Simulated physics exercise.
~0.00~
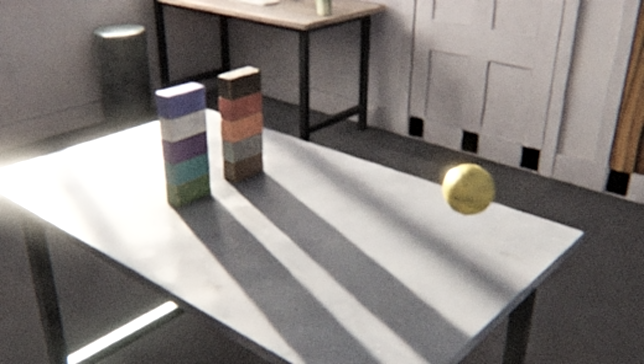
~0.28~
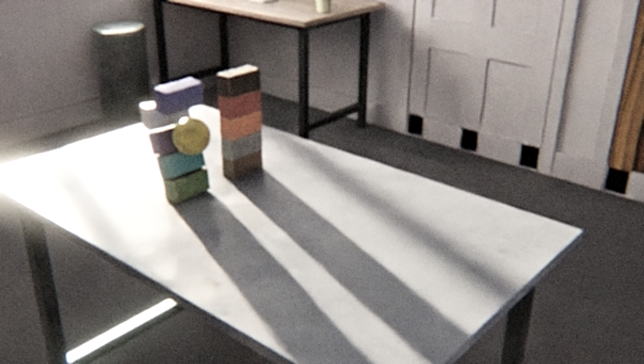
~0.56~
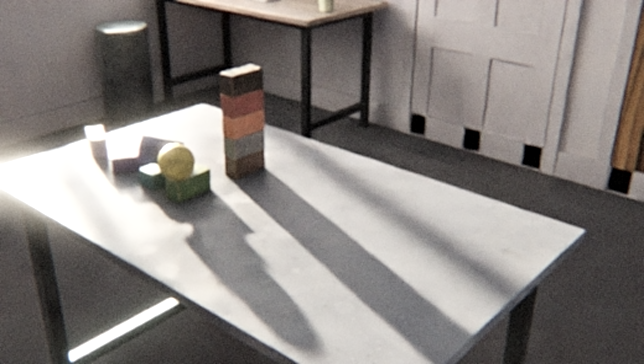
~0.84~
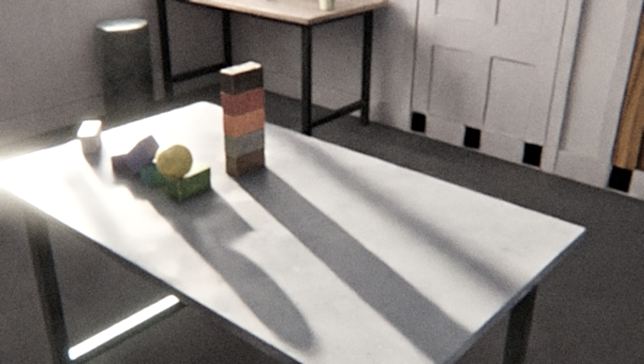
A pale table stands in a sunlit room, seen from above at an angle by a slightly swaying camera, with a desk and white doors behind. On it are two block stacks, the left one blue, white, purple, turquoise and green, the right one black, red, orange, grey and brown. A yellow ball flies in from the right and strikes the left stack, pushing blocks leftward. The stack collapses, scattering the white, purple, blue and turquoise blocks. The ball settles beside the green block, the white block lies farthest left, and the right stack still stands.
